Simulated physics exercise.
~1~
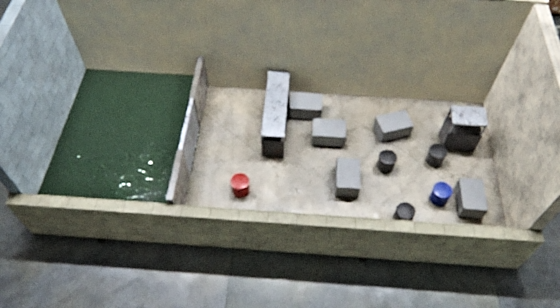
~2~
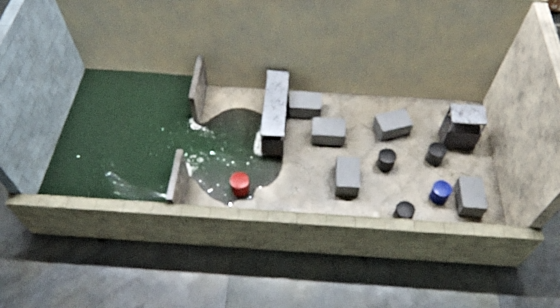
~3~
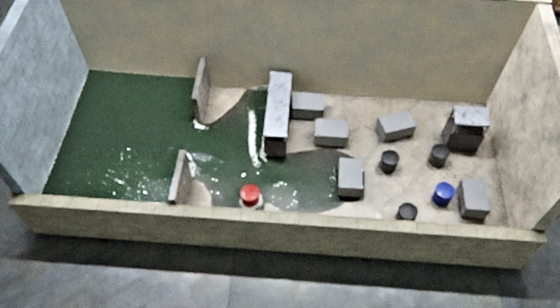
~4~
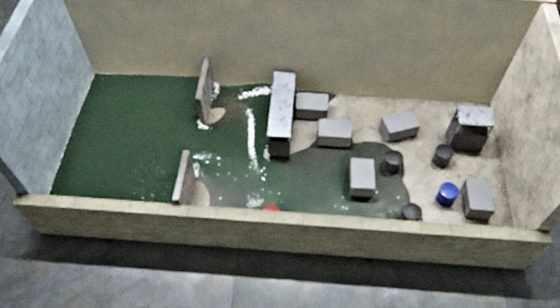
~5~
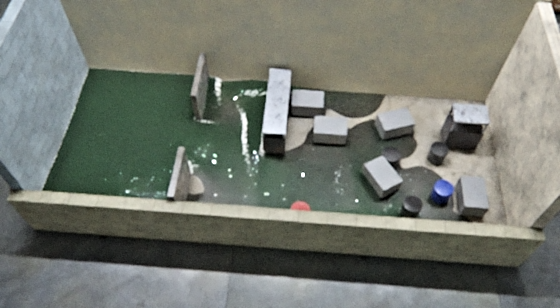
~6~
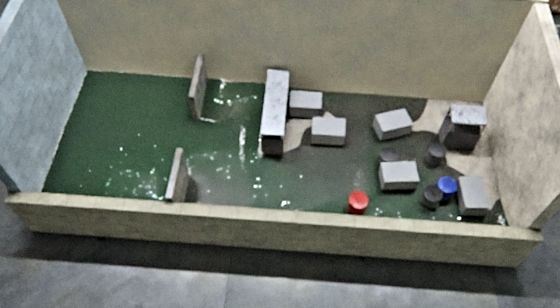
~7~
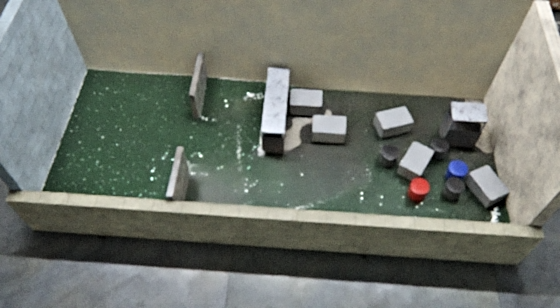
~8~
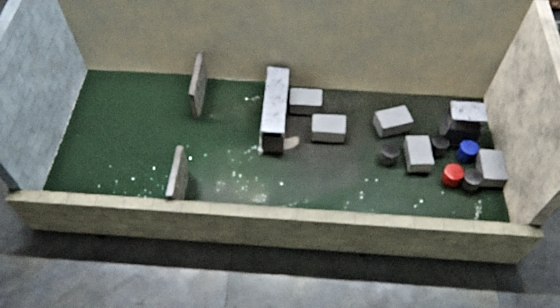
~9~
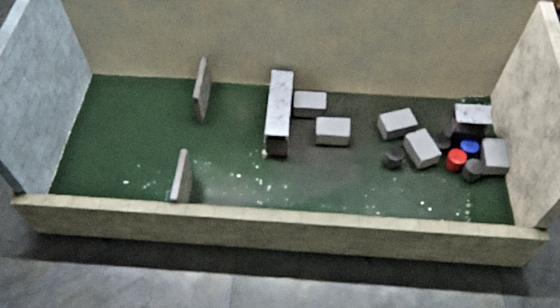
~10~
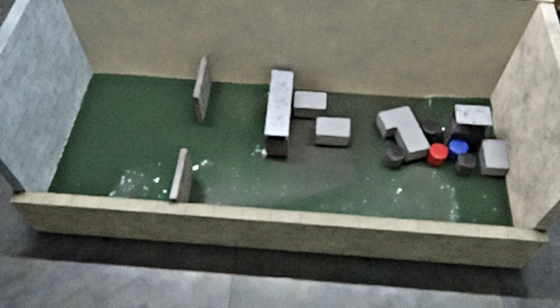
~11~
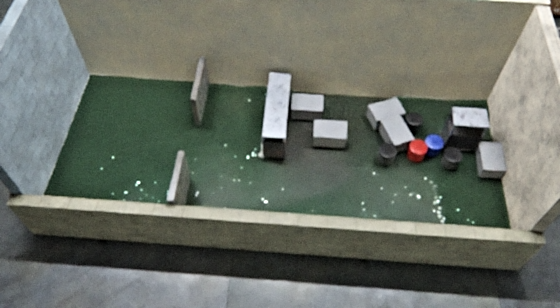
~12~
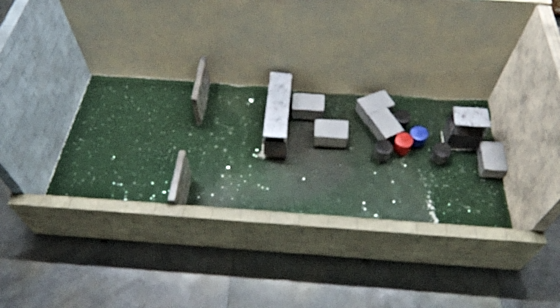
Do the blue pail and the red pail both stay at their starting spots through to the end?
No, neither one stays. The blue pail is carried off toward the back of the enclosure, and the red pail ends up far to the right of where it began.
In this clip, green water pours through a gap in a barrier and spreads rightward across a walled floor, sweeping a red pail toward grey blocks and a blue pail. The blue pail lifts too, and both drift back leftward, ending afloat side by side near the blocks.
